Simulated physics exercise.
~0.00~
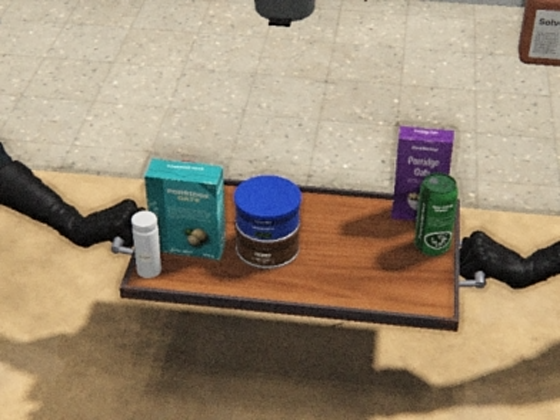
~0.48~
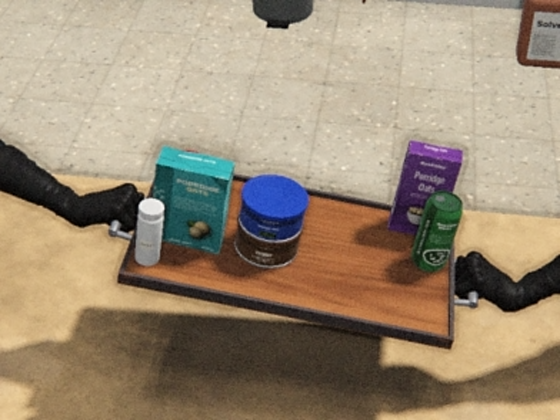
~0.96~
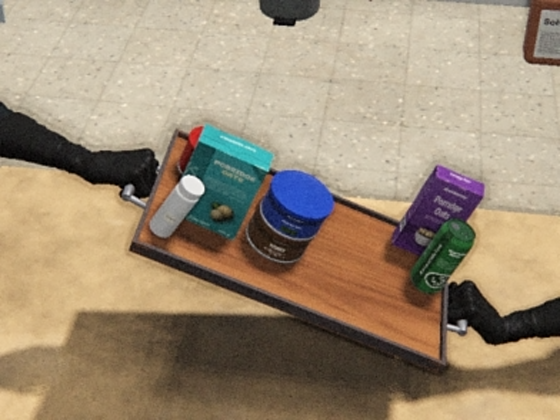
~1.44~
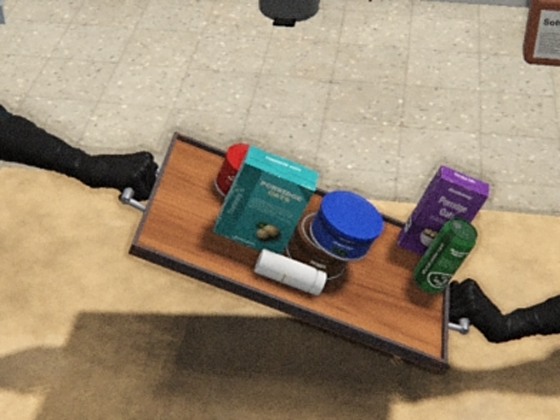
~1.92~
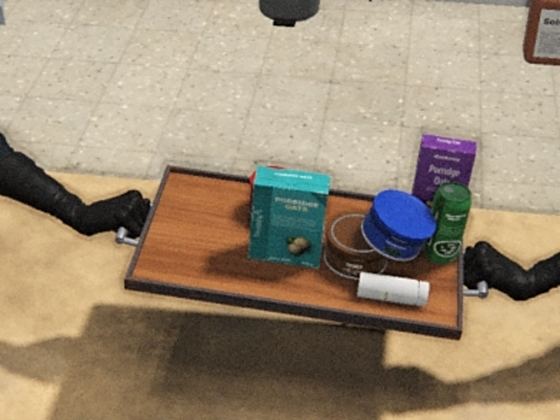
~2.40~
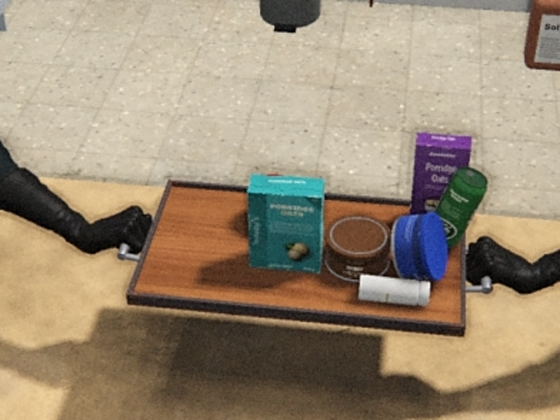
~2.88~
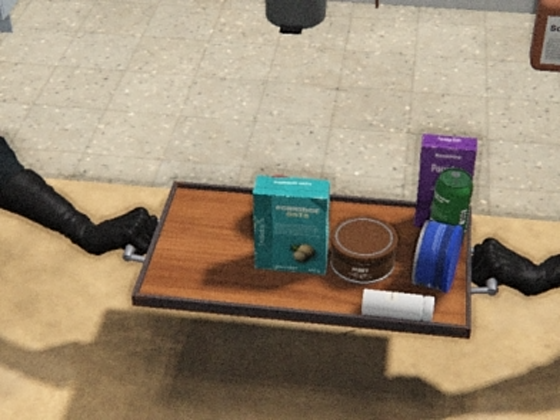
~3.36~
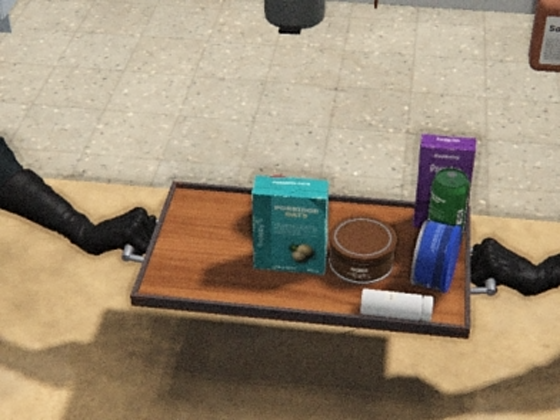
A wooden tray held by two black-sleeved hands, seen from above over a tan surface and pale tiled floor, carries a white shaker, a turquoise packet and a blue tub atop a brown one at left, with a purple packet and green can at right. The right side dips, and the items at left slide right, revealing a red tub behind the turquoise packet. The white shaker topples onto its side. As the hands level the tray, the blue tub slips off the brown one and tips beside the green can. Everything settles, with the shaker lying at the front edge and the turquoise packet upright near the middle.
